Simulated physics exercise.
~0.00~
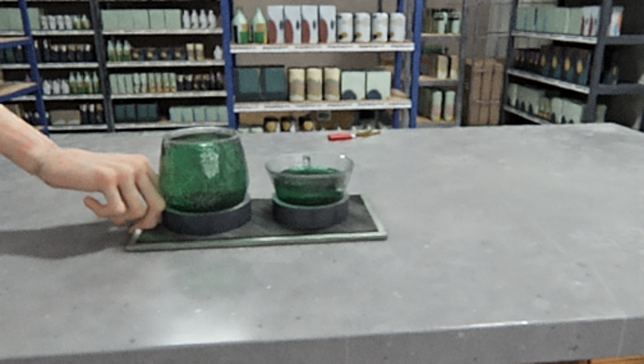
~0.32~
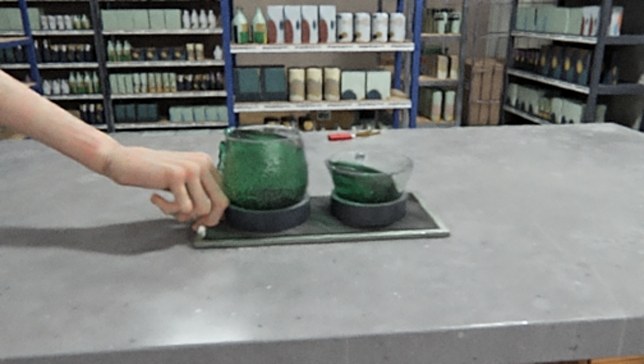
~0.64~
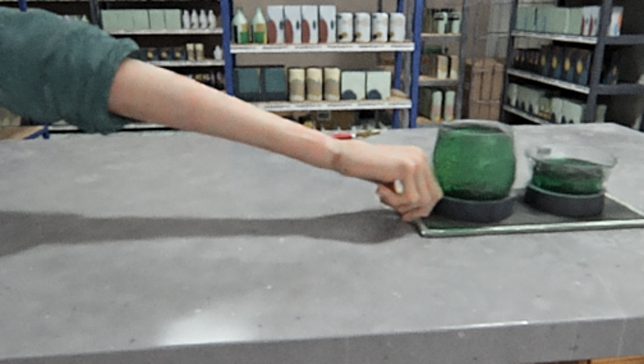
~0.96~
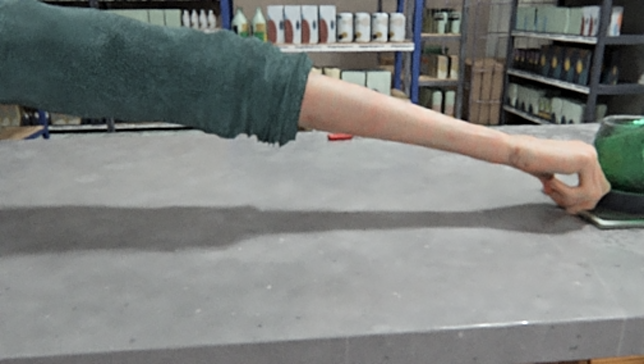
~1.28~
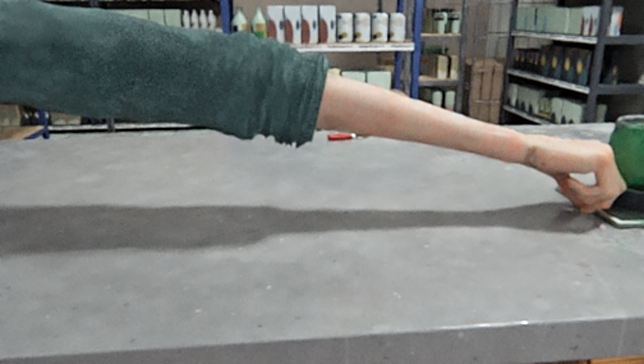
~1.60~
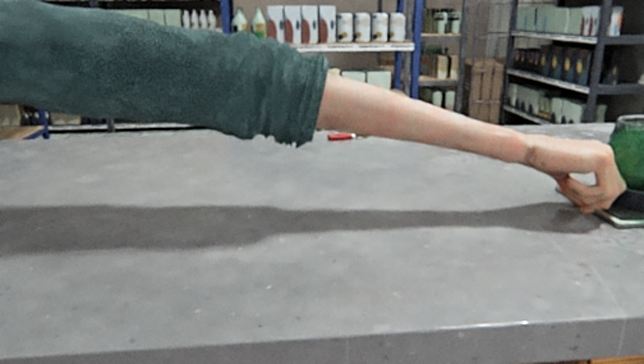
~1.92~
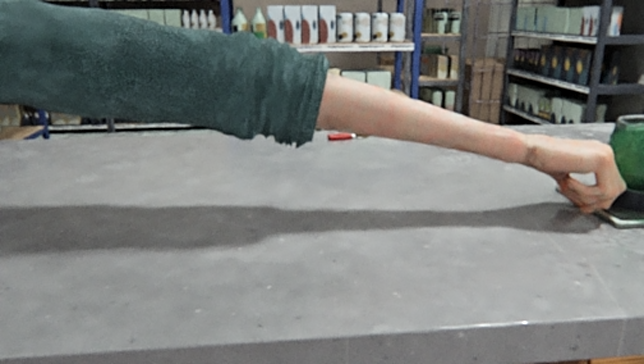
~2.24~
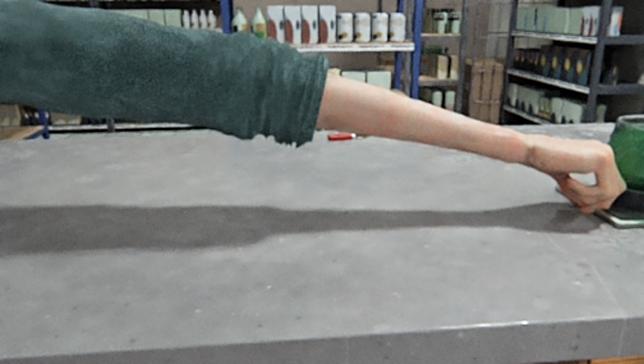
On a grey worktop in a storeroom, a hand slides a tray of green-filled glassware right, then holds it at the edge.
